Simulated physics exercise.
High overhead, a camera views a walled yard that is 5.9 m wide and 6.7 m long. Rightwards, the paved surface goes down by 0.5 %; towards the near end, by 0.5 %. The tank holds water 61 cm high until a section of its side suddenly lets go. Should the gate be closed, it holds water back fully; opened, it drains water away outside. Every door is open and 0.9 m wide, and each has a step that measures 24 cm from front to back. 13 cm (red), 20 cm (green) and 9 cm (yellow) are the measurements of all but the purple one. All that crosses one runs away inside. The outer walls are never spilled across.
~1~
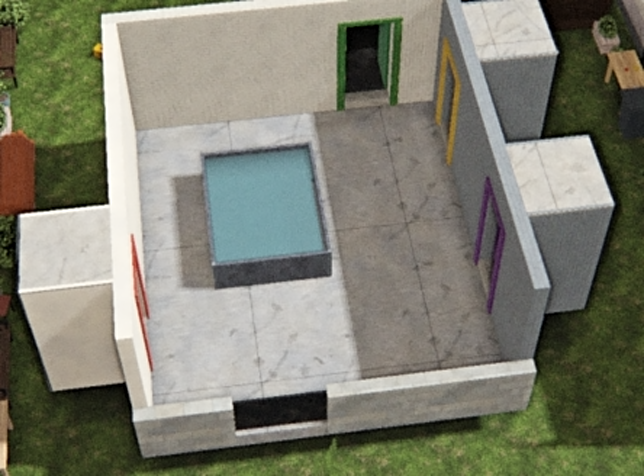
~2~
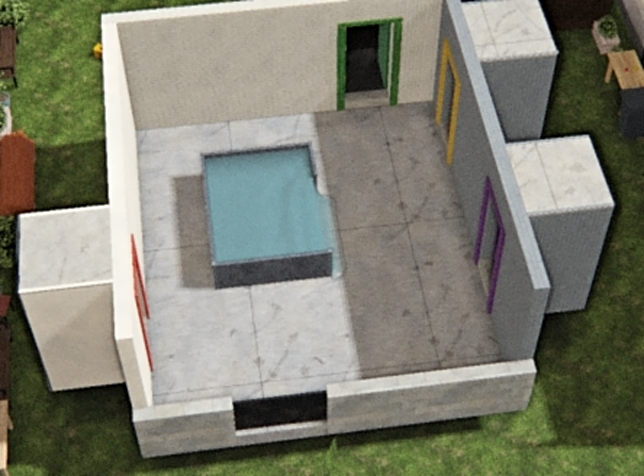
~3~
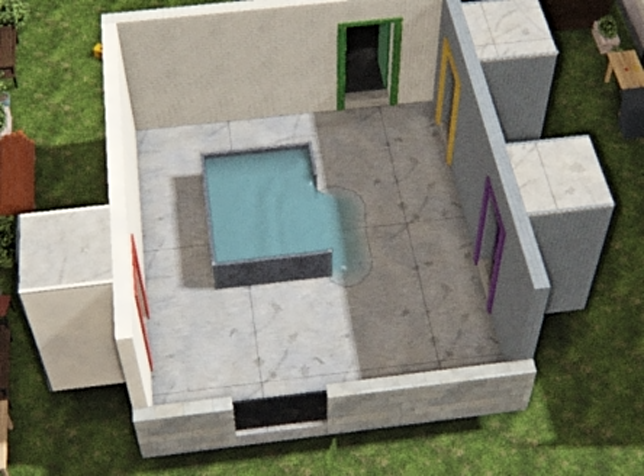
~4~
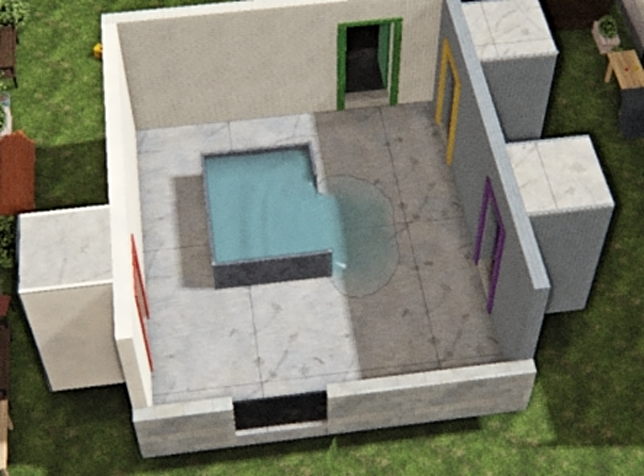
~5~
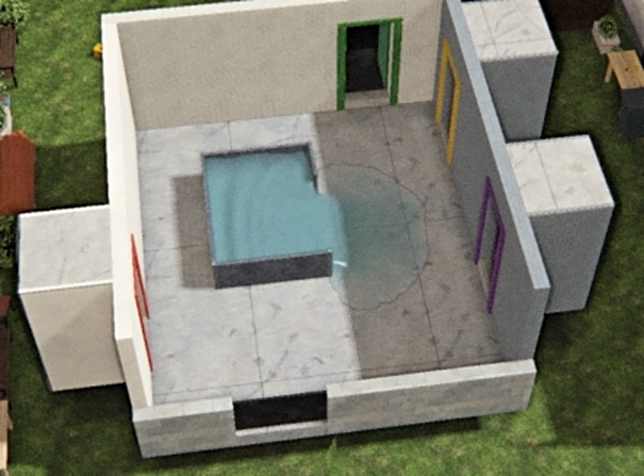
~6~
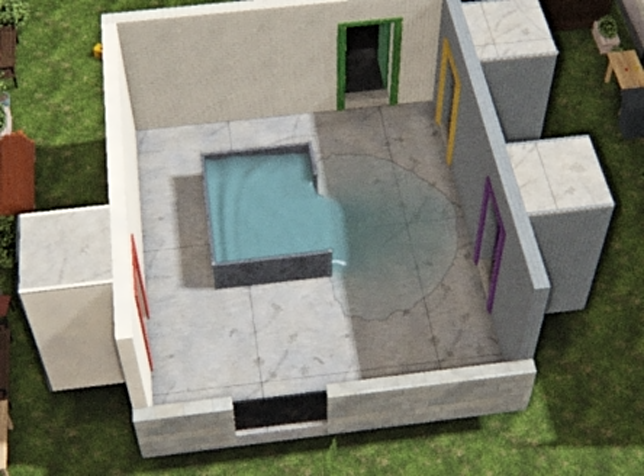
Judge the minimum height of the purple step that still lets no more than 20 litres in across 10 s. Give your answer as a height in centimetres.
My estimate is 24 cm.
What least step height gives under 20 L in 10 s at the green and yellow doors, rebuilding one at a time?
Roughly 11.0 cm for the green door and roughly 11.5 cm for the yellow door.
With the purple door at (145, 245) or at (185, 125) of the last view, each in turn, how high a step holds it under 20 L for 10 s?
Minimums: About 9.5 cm and 7.0 cm.
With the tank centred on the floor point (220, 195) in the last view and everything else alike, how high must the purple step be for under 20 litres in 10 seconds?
In this case, 16 cm or so.
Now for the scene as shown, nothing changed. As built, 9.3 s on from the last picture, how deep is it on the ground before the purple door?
Depth: Near 9.0 cm.
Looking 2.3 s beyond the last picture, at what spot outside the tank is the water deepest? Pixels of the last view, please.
Look close to (504, 390).
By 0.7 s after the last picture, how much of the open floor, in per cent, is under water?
Approximately 30 %.
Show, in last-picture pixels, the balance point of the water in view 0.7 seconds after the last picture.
My guess is close to (309, 227).
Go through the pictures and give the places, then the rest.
Still water, 61 cm deep, in the tank at (264, 204); the purple door at (489, 251) is dry, in the first frame.
Water pours out at (321, 227) and has run 0.3 m, to (341, 261); about 10 cm deep outside, 61 cm at the back, in the second frame.
The front is at (361, 211), 0.8 m from the gap at (321, 229); 1.5 m2 of floor is wet, 61 cm left at the back, in the third frame.
The gap is at (321, 230), the front 1.3 m out at (391, 226); the back of the tank holds 61 cm, in the fourth frame.
The gap is at (321, 230), the front 1.9 m out at (421, 215); the back of the tank holds 57 cm, in the fifth frame.
The gap is at (321, 230), the front 2.4 m out at (452, 219); the back of the tank holds 53 cm; the purple door at (489, 251), 3.1 m from the gap, is still 0.8 m from the nearest water, in the sixth frame.
Then, 0.7 s after the last picture water covers 30 % of the floor, deepest (39 cm) near (463, 236); 22 cm at the purple door, 0 litres in over its 17 cm step.
Then, 2.3 s after the last picture water covers 40 % of the floor, deepest (40 cm) near (504, 390); 24 cm at the purple door, 57 litres in over its 17 cm step.
Then, 9.3 s after the last picture water covers 95 % of the floor, deepest (16 cm) near (205, 257); 9 cm at the purple door, 71 litres in over its 17 cm step.
At the purple door as built, the water peaked near 29 cm, 1.3 s after the last picture.
With a step of 22 cm, 29 litres would have come in within the 10 s; with 29.5 cm, 2 litres. So under 20 litres takes about 24 cm.
